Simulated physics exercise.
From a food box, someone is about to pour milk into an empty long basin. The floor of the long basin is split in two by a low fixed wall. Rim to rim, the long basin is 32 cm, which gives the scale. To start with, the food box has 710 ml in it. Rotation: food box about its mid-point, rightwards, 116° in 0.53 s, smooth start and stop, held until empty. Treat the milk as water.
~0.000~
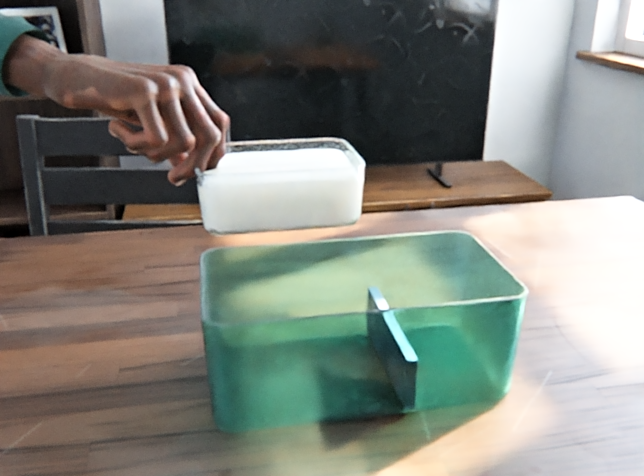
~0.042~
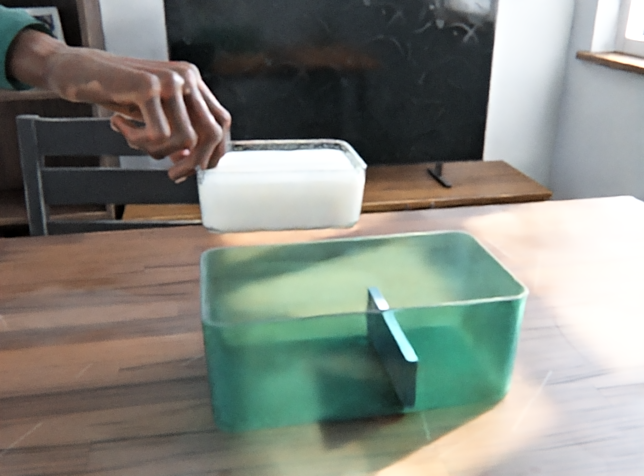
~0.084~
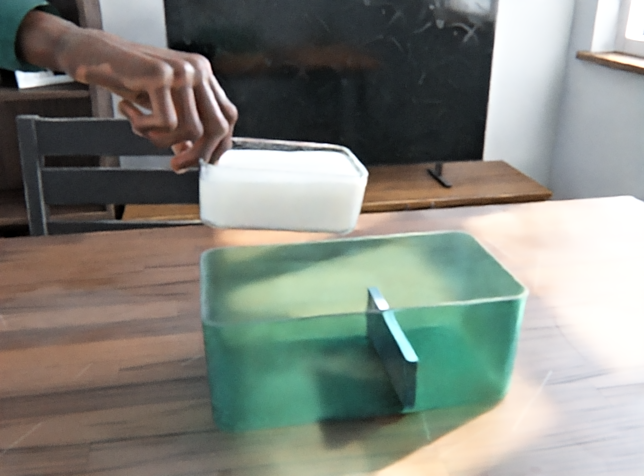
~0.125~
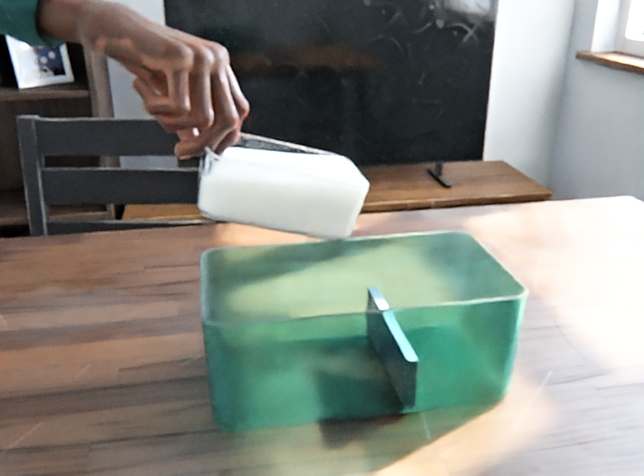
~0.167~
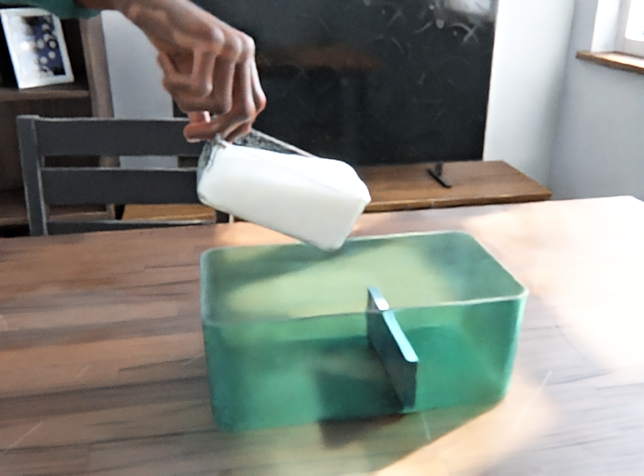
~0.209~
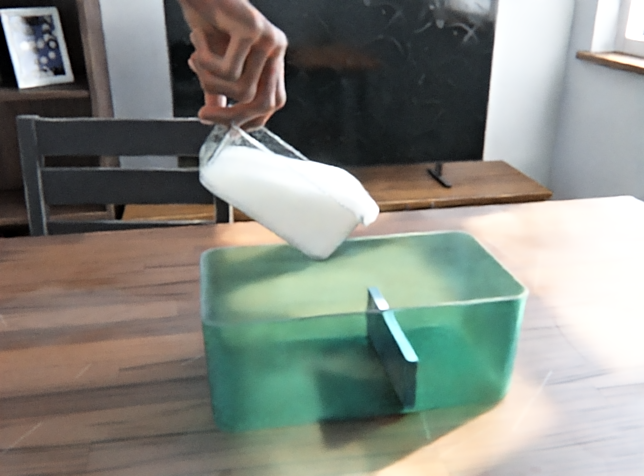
A dark-skinned hand in a green sleeve holds a clear rectangular container of white milk at its left end, above a larger translucent green basin with an upright divider inside. The basin sits on a sunlit wooden table, seen from slightly above, with a dark chair, shelves and a black screen behind. The hand rises and moves right, steadily tilting the container rightward until milk reaches over its lower edge, while the camera stays still.
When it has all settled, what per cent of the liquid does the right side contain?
The right side contains about 32 per cent.
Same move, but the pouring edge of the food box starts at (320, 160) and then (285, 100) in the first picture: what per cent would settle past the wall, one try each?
The first try gives around 5 percent, the second around 5 percent.
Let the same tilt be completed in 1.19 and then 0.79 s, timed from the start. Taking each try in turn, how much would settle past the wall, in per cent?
65 then 55 %.
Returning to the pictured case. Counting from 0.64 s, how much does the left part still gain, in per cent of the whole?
That amounts to roughly 2 per cent of the whole.
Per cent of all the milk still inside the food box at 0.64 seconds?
Close to 0 in a hundred.
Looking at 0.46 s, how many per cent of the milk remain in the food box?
About 7 per cent.
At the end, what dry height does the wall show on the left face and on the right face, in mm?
The left comes to roughly 46 mm and the right to roughly 46 mm.
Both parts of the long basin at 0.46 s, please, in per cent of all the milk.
50 left and 34 right, roughly.
After 0.46 s the tilt is 110° and 7 per cent is still to pour, 51 is left of the wall and 34 right of it.
After 0.64 s the tilt is 116° and 0 per cent is still to pour, 62 is left of the wall and 32 right of it.
After 0.82 s the tilt is 116° and 0 per cent is still to pour, 64 is left of the wall and 32 right of it.
After 1.03 s the tilt is 116° and 0 per cent is still to pour, 65 is left of the wall and 32 right of it.
In the end 65 per cent lies left of the wall, 32 right of it and 3 outside.
